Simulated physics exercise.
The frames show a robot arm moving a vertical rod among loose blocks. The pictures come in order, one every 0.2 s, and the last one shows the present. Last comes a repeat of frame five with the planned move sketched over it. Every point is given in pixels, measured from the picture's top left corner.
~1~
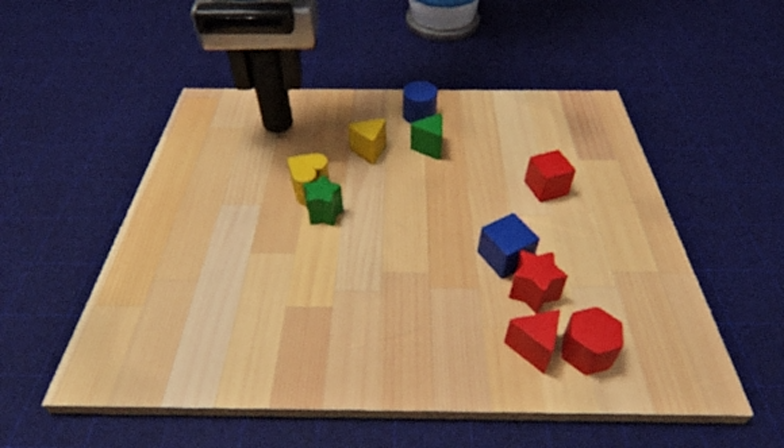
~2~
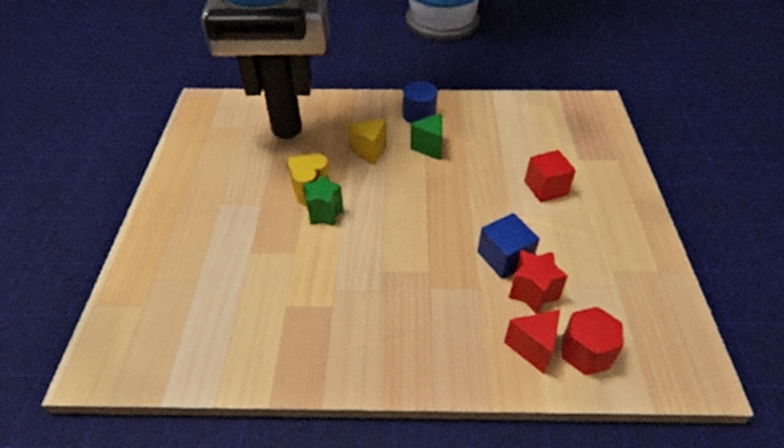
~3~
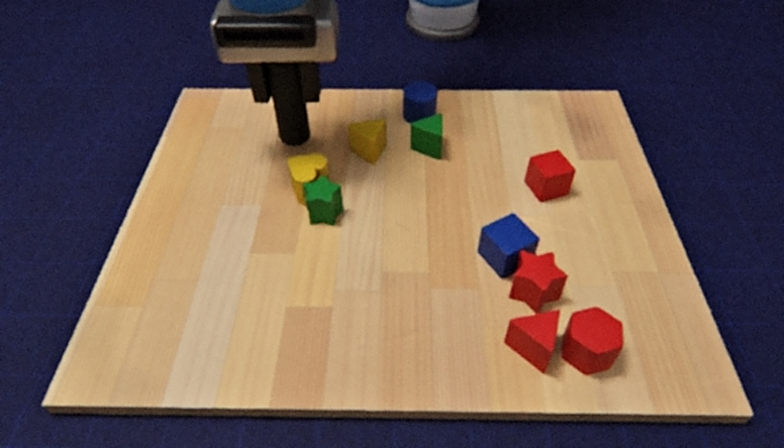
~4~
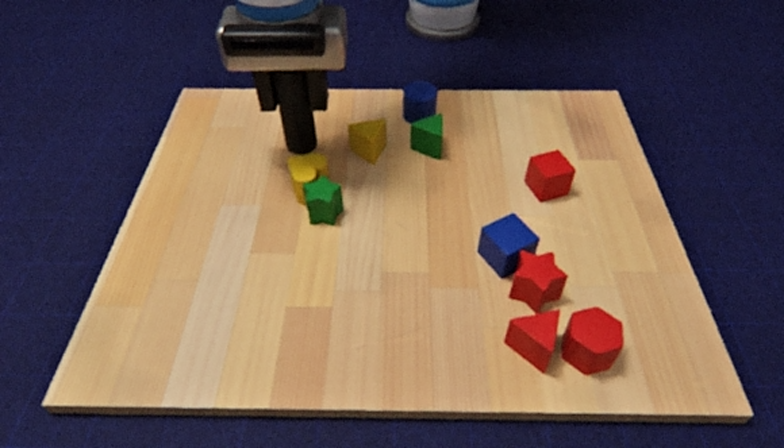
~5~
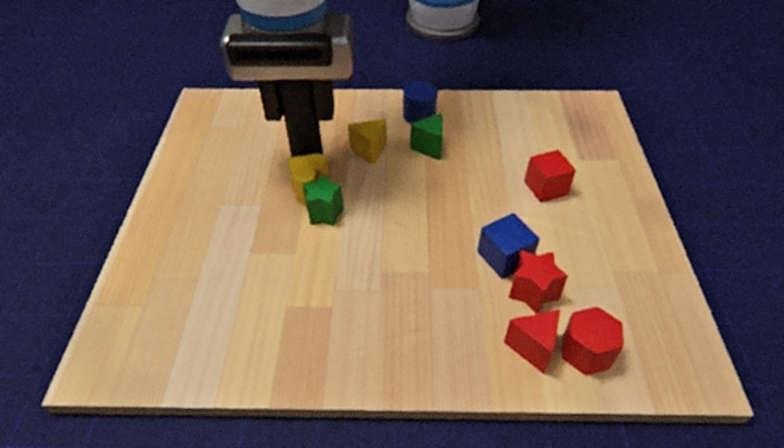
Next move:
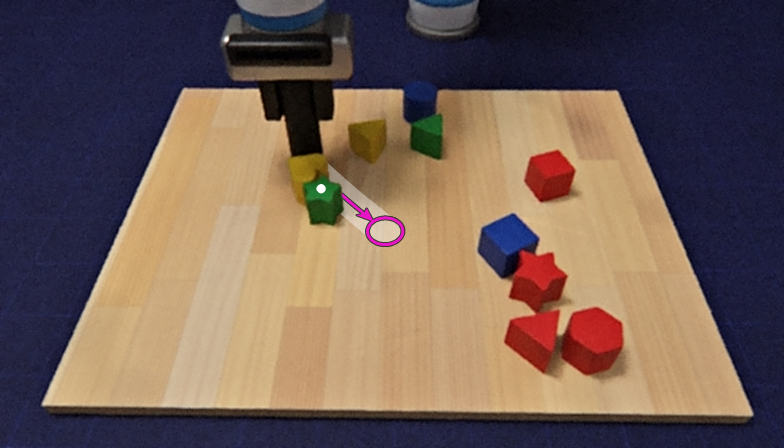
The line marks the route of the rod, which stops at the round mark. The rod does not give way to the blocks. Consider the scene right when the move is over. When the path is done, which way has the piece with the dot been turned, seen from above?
I'd predict that, seen from above, the piece with the dot rotates counter-clockwise.
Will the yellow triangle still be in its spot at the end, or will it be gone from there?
The yellow triangle will stay where it stands.
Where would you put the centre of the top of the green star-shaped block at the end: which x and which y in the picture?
It ends at (318, 207).
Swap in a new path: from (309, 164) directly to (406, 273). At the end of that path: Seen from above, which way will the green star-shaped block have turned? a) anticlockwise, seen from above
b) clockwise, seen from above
My answer is option a.
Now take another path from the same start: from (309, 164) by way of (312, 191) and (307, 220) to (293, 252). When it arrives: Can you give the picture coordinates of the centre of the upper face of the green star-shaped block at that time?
Near (337, 235).
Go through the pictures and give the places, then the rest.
Lower end of the rod (278, 124), tops of blocks, yellow heart block (306, 166), green star-shaped block (321, 189), yellow triangle (369, 127), in the first picture.
Rod (287, 130), blocks as before, in the second picture.
Rod (295, 137), blocks as before, in the third picture.
Rod (302, 146), blocks as before, in the fourth picture.
Rod (307, 155), yellow heart block (306, 166), green star-shaped block (321, 189), yellow triangle (369, 127), in the fifth picture.
The drawn path runs straight from (309, 164) to (385, 231); the dot is on the green star-shaped block.
What follows on the original path. One third of the way, rod (331, 177); yellow heart block (311, 183), turned 55° clockwise; green star-shaped block (319, 204), turned 35° anticlockwise.
Two thirds of the way, rod (357, 199); yellow heart block (310, 185), turned 60° clockwise; green star-shaped block (318, 207), turned 40° anticlockwise.
At the end, rod (385, 221); yellow heart block (310, 185), turned 60° clockwise; green star-shaped block (318, 207), turned 40° anticlockwise; yellow triangle not moved.
